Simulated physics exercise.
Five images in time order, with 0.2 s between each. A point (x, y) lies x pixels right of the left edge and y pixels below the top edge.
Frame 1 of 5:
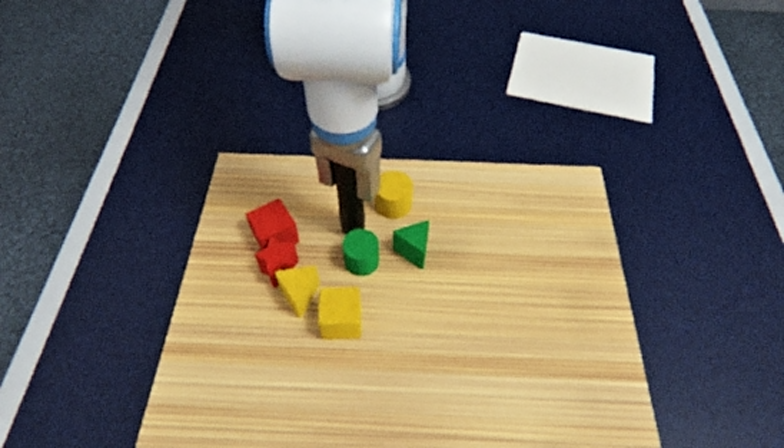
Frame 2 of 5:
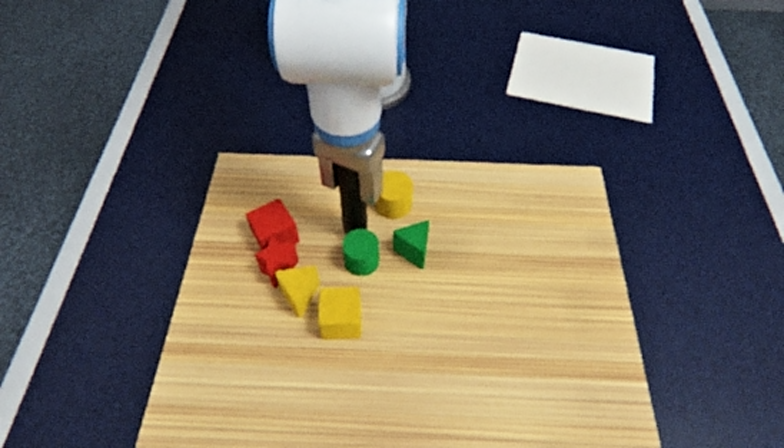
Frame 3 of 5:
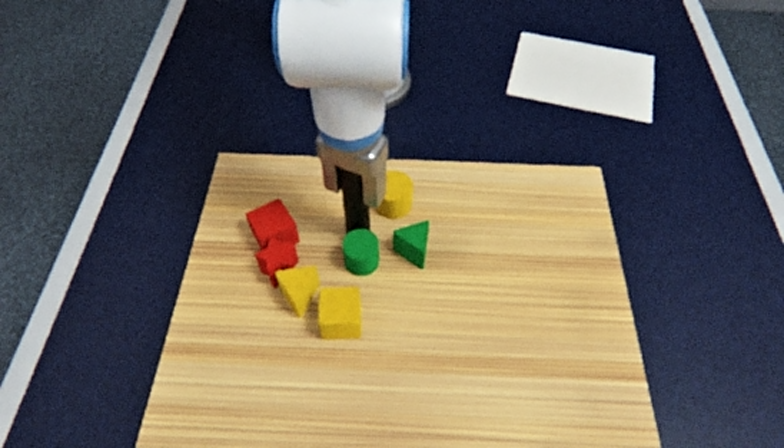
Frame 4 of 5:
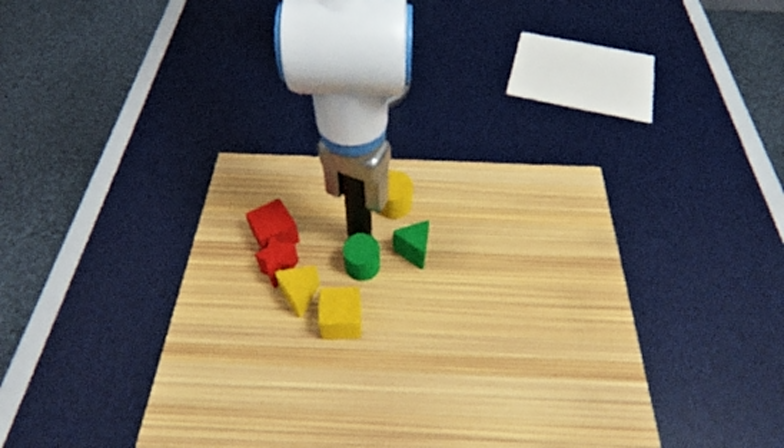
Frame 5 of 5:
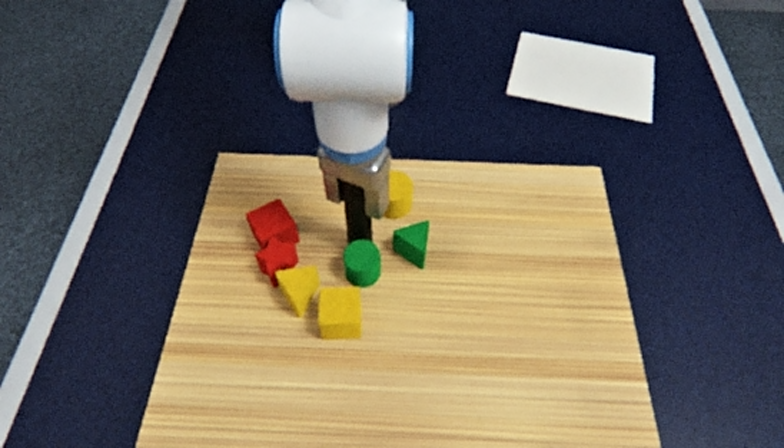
On a wooden board, a robot arm's dark bar nudges the green disc slightly downward.
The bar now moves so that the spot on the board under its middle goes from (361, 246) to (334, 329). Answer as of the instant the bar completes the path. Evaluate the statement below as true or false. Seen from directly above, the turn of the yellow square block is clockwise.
Verdict: True.
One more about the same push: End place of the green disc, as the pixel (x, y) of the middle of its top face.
Most likely (371, 296).
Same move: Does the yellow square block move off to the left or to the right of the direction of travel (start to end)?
Towards the left-hand side.
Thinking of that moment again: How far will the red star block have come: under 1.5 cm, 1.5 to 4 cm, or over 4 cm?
The shift is below 1.5 cm.
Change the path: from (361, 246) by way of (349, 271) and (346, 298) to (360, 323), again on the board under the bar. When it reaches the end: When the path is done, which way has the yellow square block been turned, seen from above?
Top view: Clockwise.
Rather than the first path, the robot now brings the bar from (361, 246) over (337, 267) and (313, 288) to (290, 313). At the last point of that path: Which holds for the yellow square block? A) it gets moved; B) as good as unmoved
(B)
On the path given first. One third of the way, bar (352, 270); yellow square block (340, 311), turned 25° clockwise; green disc (364, 281).
Two thirds of the way, bar (342, 298); yellow square block (340, 322), turned 55° clockwise; green disc (371, 296).
At the end, bar (333, 326); red star block unmoved; yellow triangular piece unmoved; yellow square block (336, 352), turned 45° clockwise; green disc (371, 296).
